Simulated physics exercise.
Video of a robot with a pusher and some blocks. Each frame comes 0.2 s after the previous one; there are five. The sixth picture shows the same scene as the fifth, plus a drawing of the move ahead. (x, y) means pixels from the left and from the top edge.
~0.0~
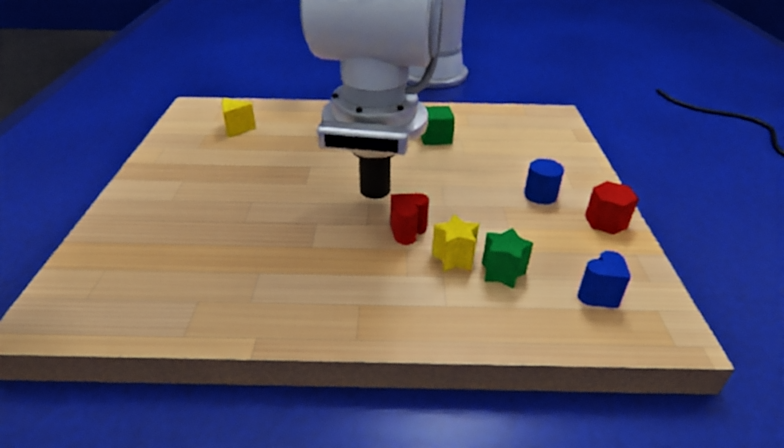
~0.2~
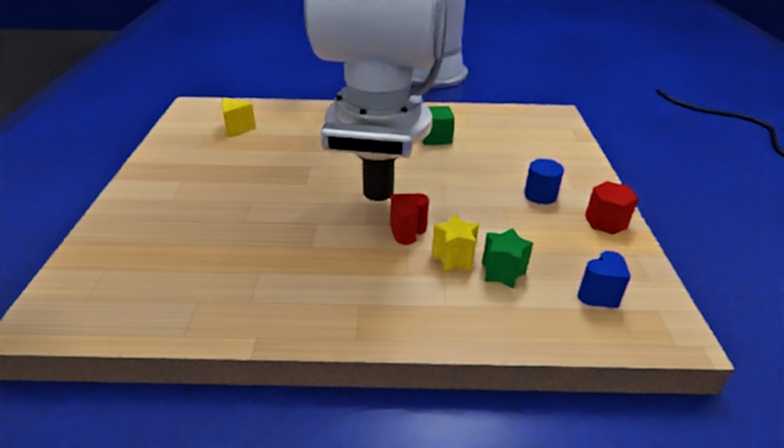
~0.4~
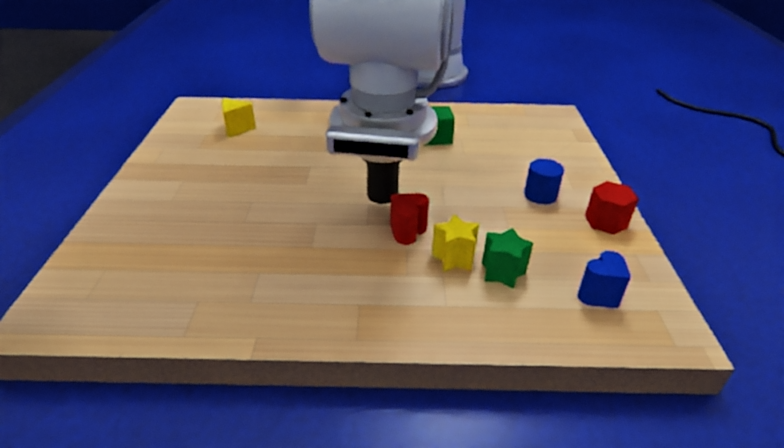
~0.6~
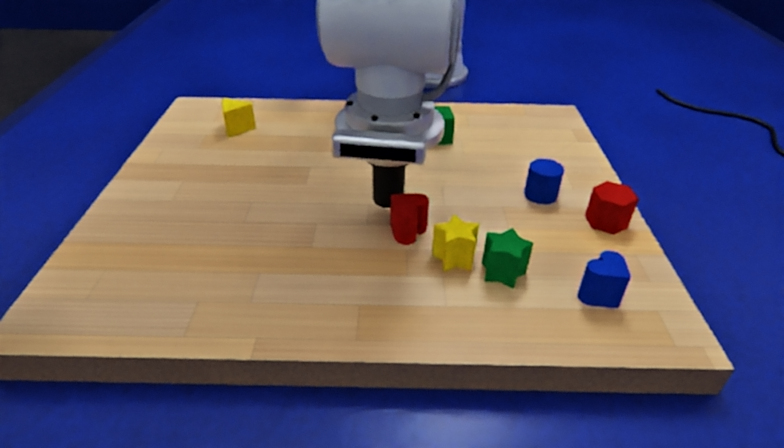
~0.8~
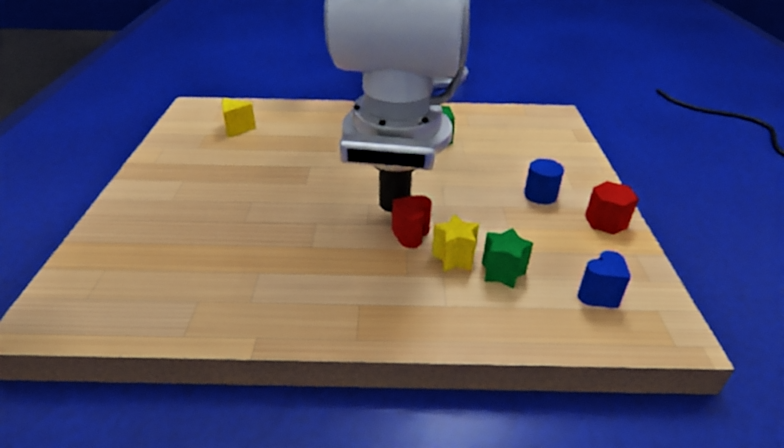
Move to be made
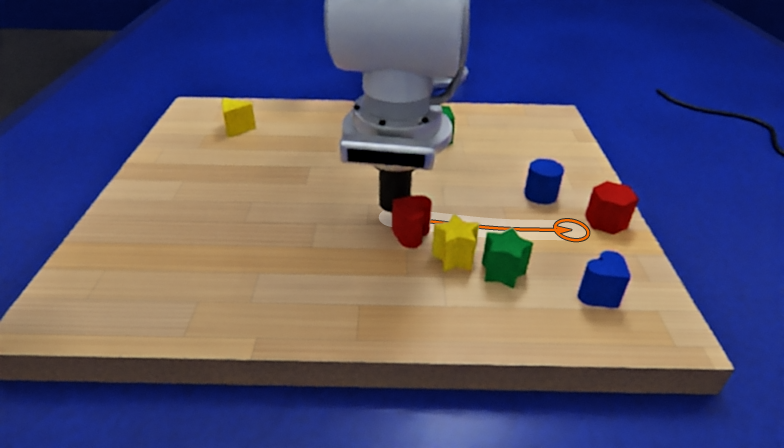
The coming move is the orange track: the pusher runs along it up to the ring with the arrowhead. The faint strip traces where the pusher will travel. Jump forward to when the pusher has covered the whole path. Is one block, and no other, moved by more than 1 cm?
Yes, it checks out.
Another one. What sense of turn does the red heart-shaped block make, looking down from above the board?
Clockwise, looking down.
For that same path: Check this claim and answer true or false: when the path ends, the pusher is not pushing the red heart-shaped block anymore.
The statement is correct.
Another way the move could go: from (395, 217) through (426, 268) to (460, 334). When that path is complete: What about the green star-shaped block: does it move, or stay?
At the end of the path, it will have moved.
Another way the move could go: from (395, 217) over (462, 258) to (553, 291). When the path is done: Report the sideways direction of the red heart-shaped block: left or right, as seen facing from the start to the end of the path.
It heads right.
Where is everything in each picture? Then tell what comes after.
In the first picture, pusher's lower end (375, 191); red heart-shaped block (409, 202); red hexagon (616, 193).
In the second picture, pusher (378, 193); blocks still.
In the third picture, pusher (383, 196); blocks still.
In the fourth picture, pusher (388, 199); blocks still.
In the fifth picture, pusher (395, 204); red heart-shaped block (413, 205); red hexagon (616, 193).
Drawn move, from (395, 217) by way of (482, 227) to (572, 230).
On the path given first. One third of the way, pusher (455, 211); red heart-shaped block (424, 211), turned 25° clockwise.
Two thirds of the way, pusher (516, 216); red heart-shaped block (424, 211), turned 25° clockwise.
At the end, pusher (575, 217); red heart-shaped block (424, 211), turned 25° clockwise; red hexagon still.
